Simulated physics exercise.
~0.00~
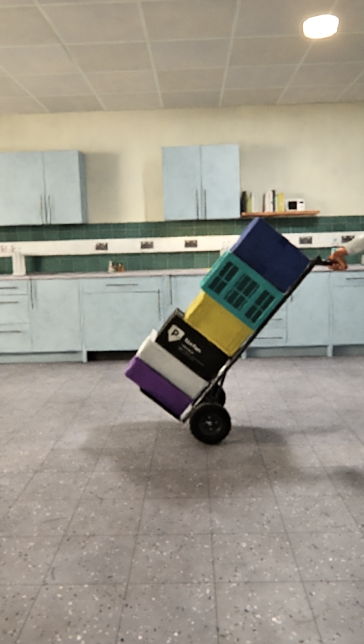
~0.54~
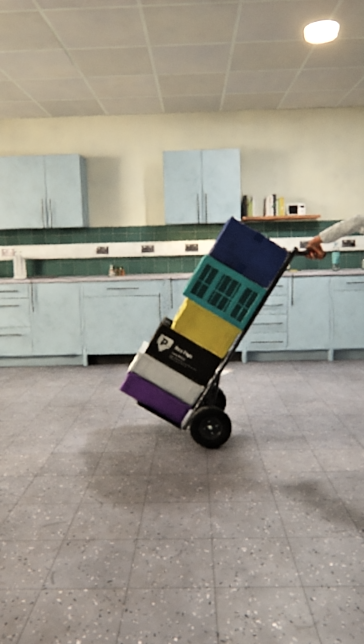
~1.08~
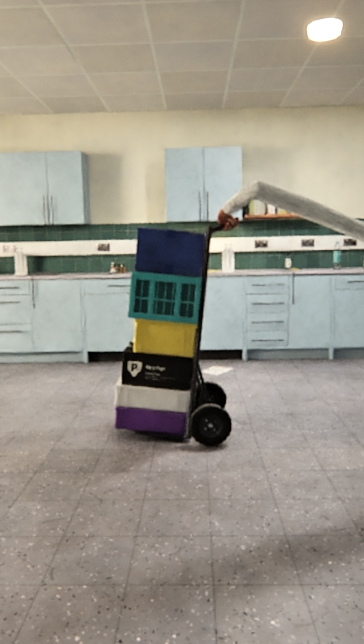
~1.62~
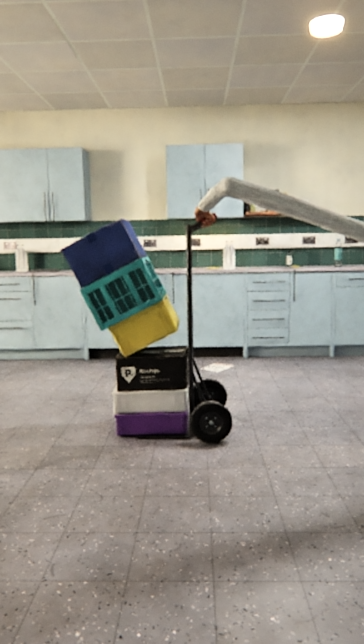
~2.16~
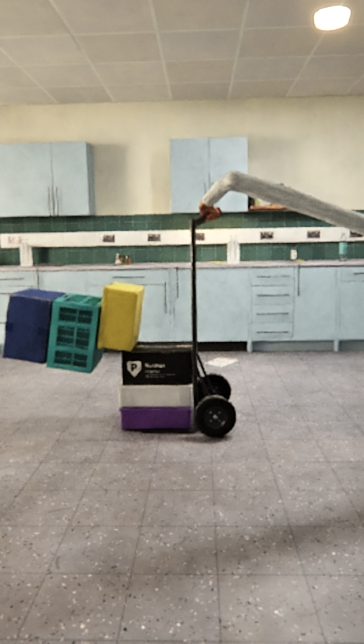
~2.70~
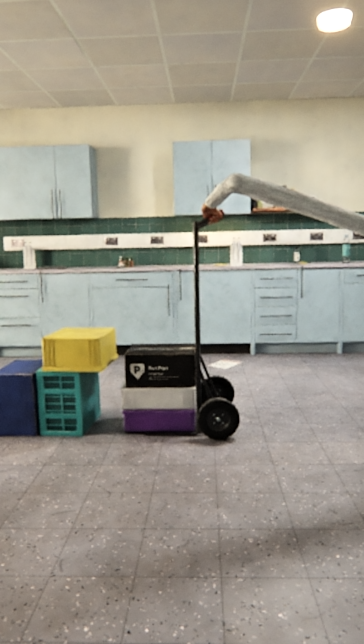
The video shows a hand tilting a loaded sack truck upright in a room with pale blue cabinets, until the blue, turquoise and yellow containers topple off to the left, ending on the floor with yellow atop turquoise, while the black, white and purple ones stay stacked on the truck.
